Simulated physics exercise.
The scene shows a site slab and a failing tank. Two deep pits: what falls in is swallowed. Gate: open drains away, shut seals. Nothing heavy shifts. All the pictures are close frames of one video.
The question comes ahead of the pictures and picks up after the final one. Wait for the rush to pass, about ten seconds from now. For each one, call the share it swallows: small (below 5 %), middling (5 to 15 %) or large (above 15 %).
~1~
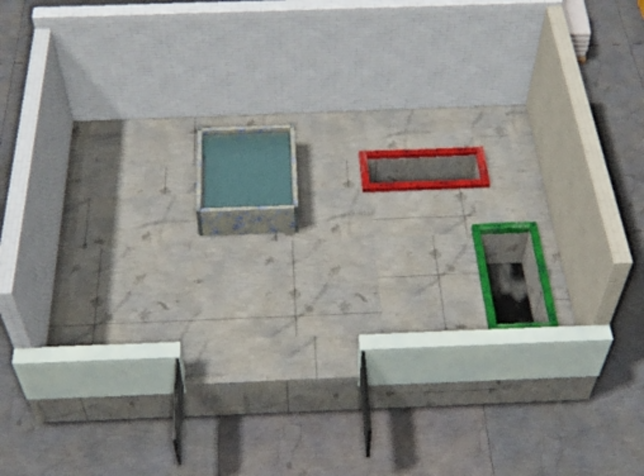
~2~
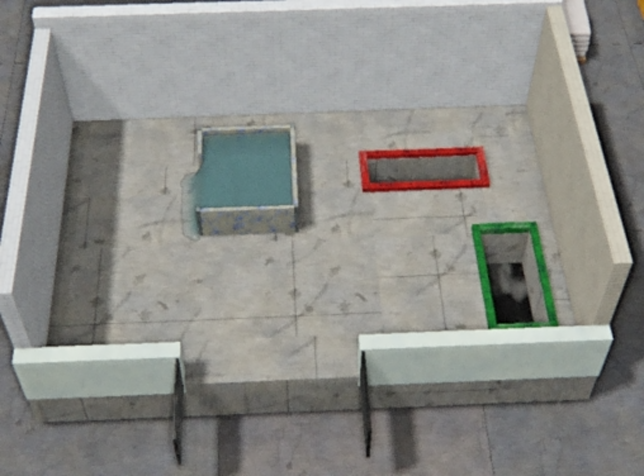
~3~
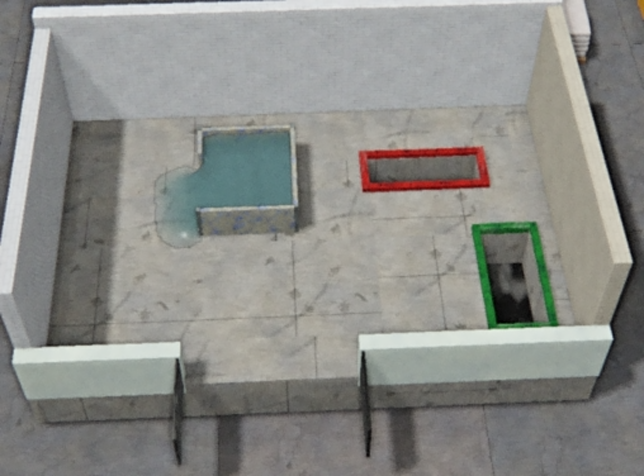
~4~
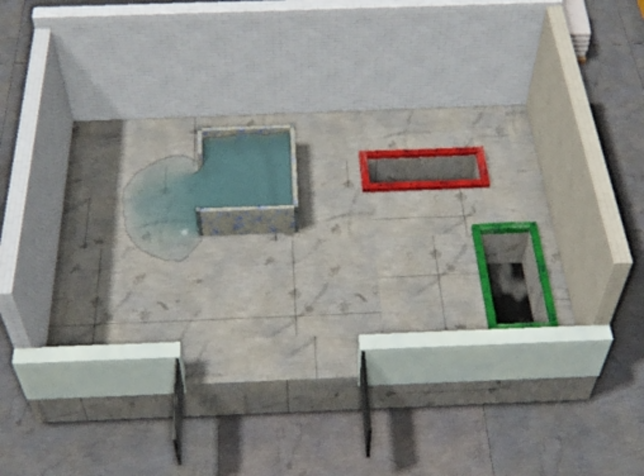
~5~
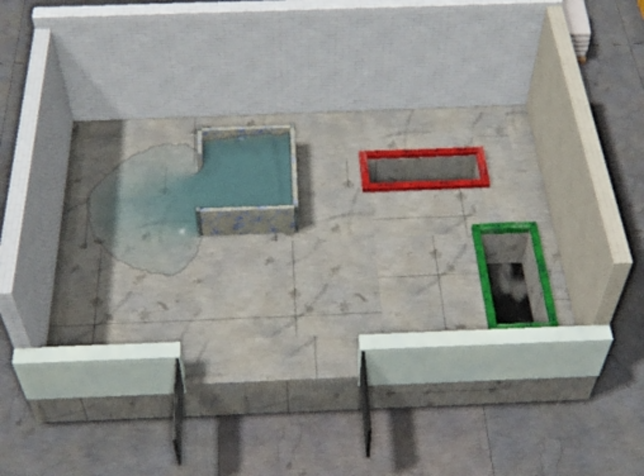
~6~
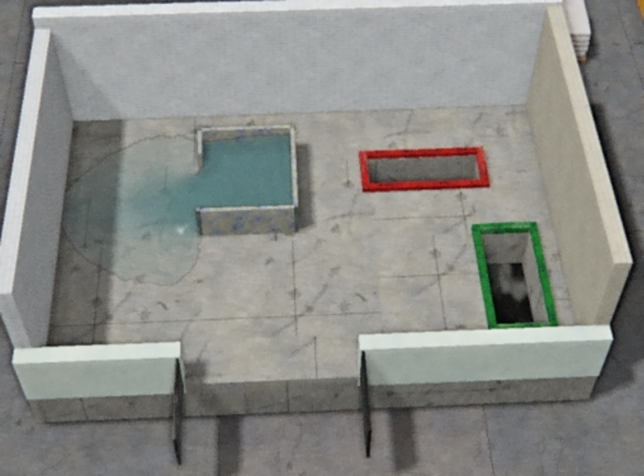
Calls: Gate - middling; green pit - small; red pit - small.
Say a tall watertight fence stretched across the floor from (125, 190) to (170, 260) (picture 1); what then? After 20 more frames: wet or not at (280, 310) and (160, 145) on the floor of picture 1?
Going by the list, I'd say reached by the flood, then reached by the flood.
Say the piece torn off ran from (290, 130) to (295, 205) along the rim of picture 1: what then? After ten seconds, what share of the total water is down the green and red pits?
In percent: Green 6, red 14.
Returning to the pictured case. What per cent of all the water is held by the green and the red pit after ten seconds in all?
The first comes to roughly 0 percent, the second to roughly 0 percent.
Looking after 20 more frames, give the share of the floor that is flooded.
About 35 %.
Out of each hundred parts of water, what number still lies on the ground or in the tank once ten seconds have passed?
Roughly 94 %.
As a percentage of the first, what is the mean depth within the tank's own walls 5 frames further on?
Roughly 52 per cent.
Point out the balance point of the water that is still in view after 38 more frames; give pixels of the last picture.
Near (191, 228) in the last view.
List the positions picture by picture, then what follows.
The first frame shows still water in the tank at (247, 170).
In the second frame, the front is at (195, 176), out from the gap at (203, 197).
In the third frame, the front is at (162, 183), out from the gap at (203, 199).
In the fourth frame, water pours out at (203, 199) and has run to (132, 187).
In the fifth frame, water pours out at (203, 199) and has run to (95, 196).
In the sixth frame, the front is at (65, 200), out from the gap at (203, 199).
A moment on, water covers 20 % of the floor; the gate 0 %, the green pit 0 %, the red pit 0 %.
Next, water covers 25 % of the floor; the gate 0 %, the green pit 0 %, the red pit 0 %.
Then, water covers 35 % of the floor; the gate 0 %, the green pit 0 %, the red pit 0 %.
Later, water covers 70 % of the floor; the gate 2 %, the green pit 0 %, the red pit 0 %.
In the end, water covers 95 % of the floor; the gate 7 %, the green pit 0 %, the red pit 0 %.
